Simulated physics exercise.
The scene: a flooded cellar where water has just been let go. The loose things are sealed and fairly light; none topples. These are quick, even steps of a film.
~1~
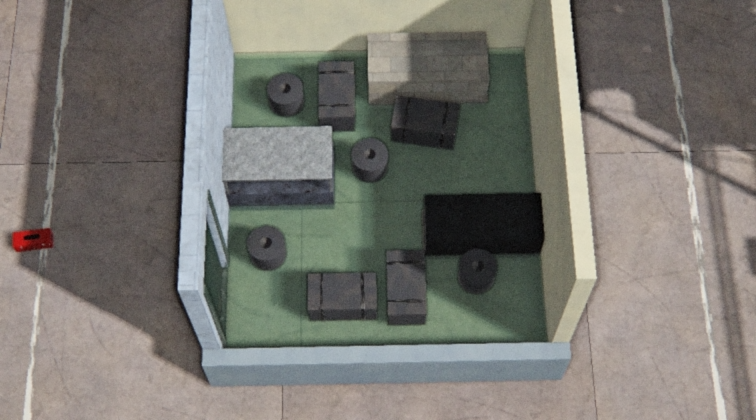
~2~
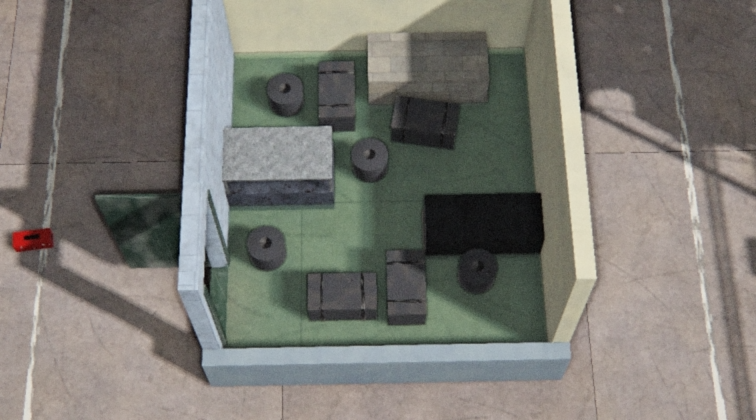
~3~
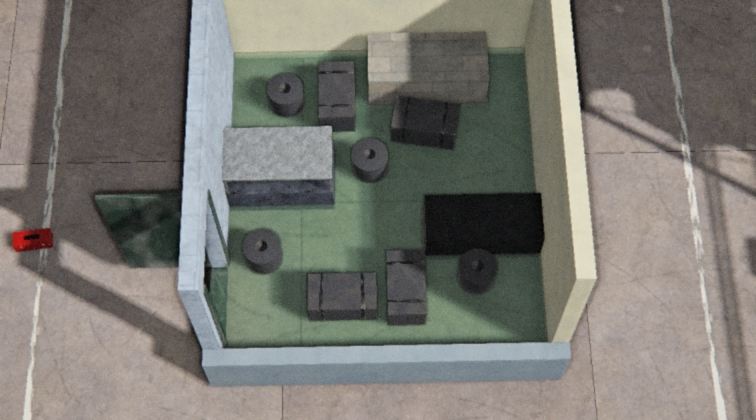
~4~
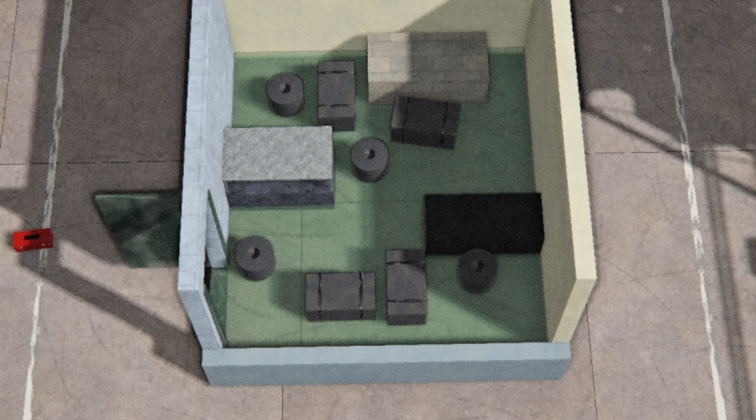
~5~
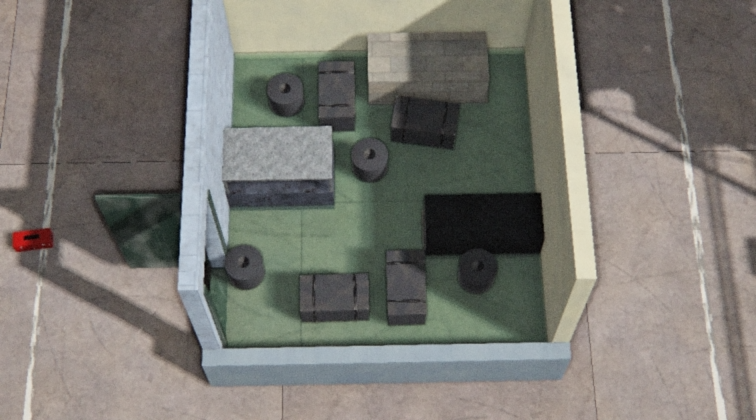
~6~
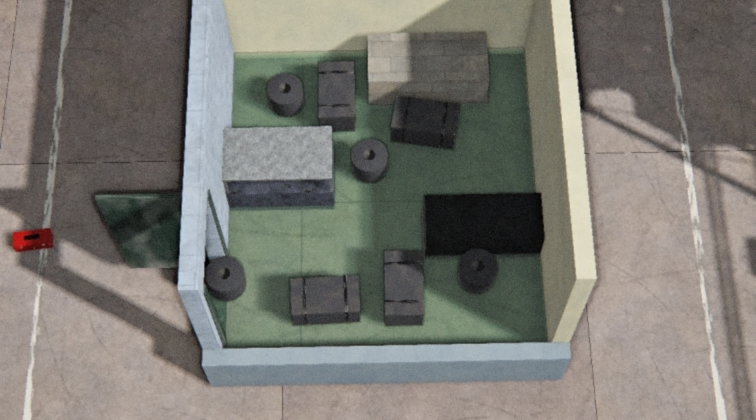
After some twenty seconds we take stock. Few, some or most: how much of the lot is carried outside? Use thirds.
Share: Less than a third.
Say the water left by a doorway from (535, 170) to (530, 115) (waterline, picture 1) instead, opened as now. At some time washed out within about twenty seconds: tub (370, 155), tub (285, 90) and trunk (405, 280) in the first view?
In that order: Out, left behind, yes.
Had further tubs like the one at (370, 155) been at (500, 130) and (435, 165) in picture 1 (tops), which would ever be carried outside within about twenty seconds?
One after the other: Inside, stays.
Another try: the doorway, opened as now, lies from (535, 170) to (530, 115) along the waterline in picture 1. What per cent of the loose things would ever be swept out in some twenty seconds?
I make it 50 per cent.
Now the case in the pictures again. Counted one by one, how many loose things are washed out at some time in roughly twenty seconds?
The number is 2.
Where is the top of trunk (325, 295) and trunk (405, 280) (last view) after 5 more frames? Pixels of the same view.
Around (265, 304) and (363, 289).
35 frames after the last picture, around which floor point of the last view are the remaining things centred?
Near (324, 267).
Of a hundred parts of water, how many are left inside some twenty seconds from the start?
Roughly 52 per cent.
A moment on, 1 of 8 are out; 7 afloat.
Next, 2 of 8 are out; 6 afloat.
Later, 2 of 8 are out; 6 afloat.
In the end, 2 of 8 are out; 6 afloat.
